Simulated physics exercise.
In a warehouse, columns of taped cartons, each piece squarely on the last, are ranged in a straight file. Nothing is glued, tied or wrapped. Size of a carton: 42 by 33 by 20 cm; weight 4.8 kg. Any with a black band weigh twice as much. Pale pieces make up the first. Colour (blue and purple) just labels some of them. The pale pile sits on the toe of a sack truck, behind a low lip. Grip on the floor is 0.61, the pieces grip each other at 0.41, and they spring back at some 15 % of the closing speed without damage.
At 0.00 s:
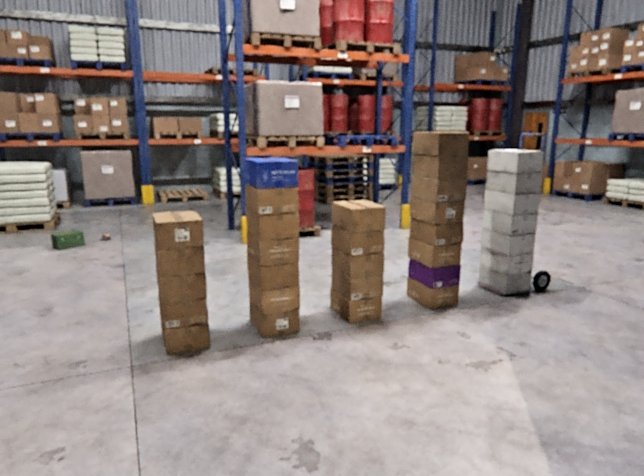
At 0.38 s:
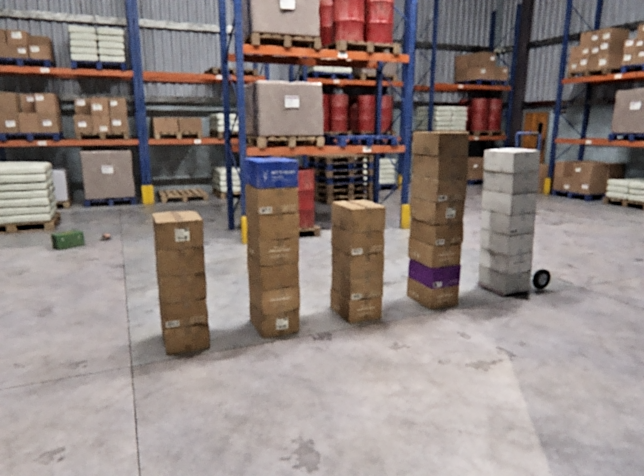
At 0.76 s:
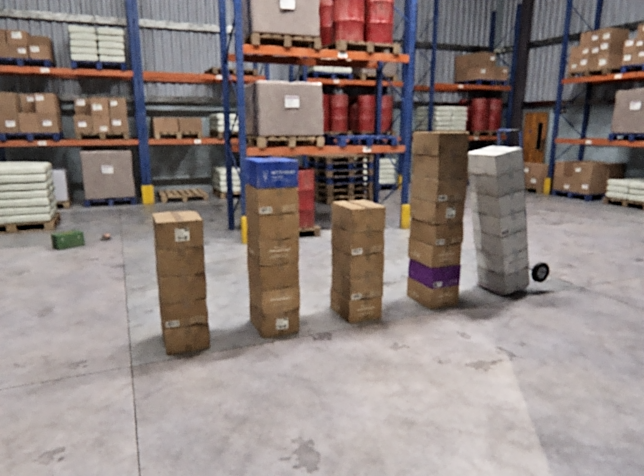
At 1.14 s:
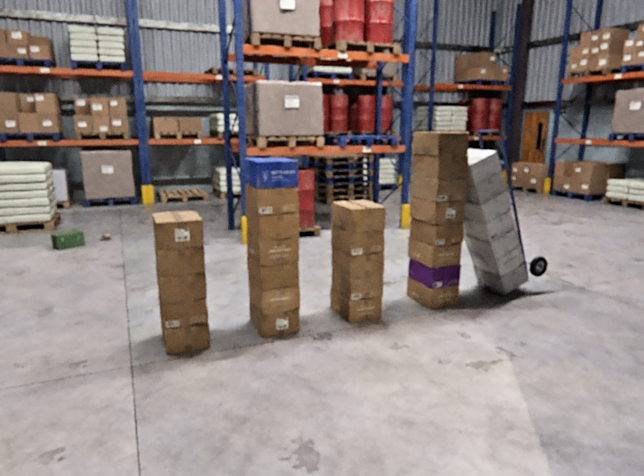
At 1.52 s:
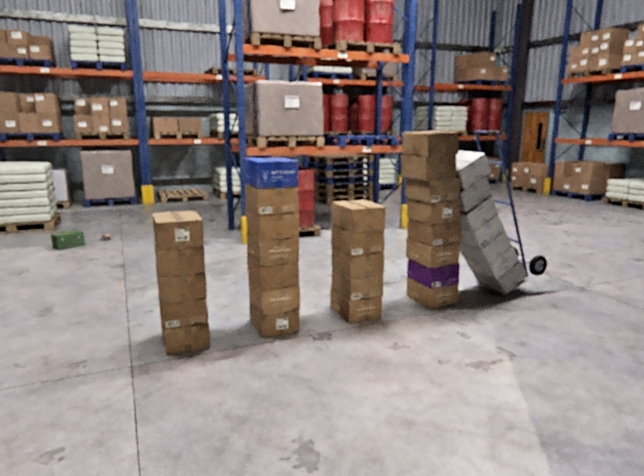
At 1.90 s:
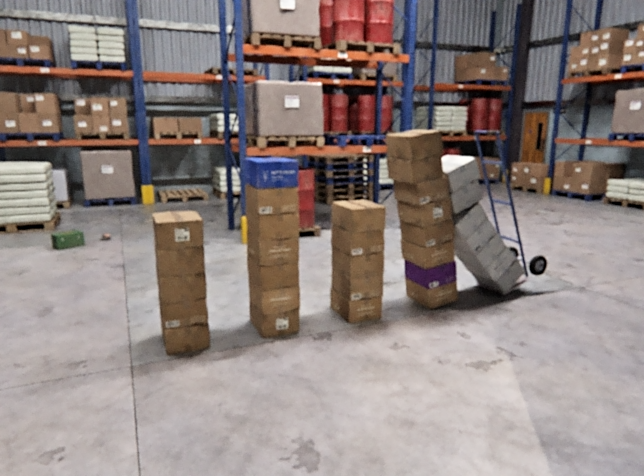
A stack of pale cartons on a wheeled hand truck tips leftward in a warehouse, seen by a still camera from across the concrete floor. It stands at the right end of a row with four brown stacks, one topped in blue and another banded purple low down, before racks of boxes and red drums. The pale stack leans behind its tall brown neighbour, whose upper cartons then shift left.
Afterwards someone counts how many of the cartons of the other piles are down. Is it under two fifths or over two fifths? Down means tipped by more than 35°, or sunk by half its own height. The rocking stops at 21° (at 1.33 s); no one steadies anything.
Ending down: More than two fifths.
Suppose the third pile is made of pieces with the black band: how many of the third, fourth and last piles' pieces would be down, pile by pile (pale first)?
In that case third 5, fourth 6, last 5.
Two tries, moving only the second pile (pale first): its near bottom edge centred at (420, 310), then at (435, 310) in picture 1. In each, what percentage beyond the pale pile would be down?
First 90, then 100 per cent.
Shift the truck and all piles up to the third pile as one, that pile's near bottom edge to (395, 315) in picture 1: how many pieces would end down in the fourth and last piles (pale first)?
Then fourth 0, last 0.
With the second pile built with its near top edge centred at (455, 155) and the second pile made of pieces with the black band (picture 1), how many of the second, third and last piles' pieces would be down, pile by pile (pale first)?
In that case second 0, third 0, last 0.
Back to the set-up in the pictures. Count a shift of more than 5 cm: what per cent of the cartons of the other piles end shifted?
It is 100 per cent.
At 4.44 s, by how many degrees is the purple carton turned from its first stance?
Roughly 50°.
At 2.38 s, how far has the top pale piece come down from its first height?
About 40 cm.
By 2.38 s, 7 of the pale pile down; 2 of the 25 other cartons down; purple carton tilted 31°.
By 3.30 s, 7 of the pale pile down; 10 of the 25 other cartons down; purple carton tilted 45°, 12 cm lower; blue carton tilted 14°.
By 4.44 s, 7 of the pale pile down; 22 of the 25 other cartons down; blue carton tilted 59°, 77 cm lower; purple carton tilted 45°, 12 cm lower.
When it is over (6.9 s), 7 of the pale pile down; 23 of the 25 other cartons down; purple carton tilted 45°, 12 cm lower; blue carton 1.23 m lower. That is 92 per cent. In pixels of the last frame, middles, purple carton near (397, 288).
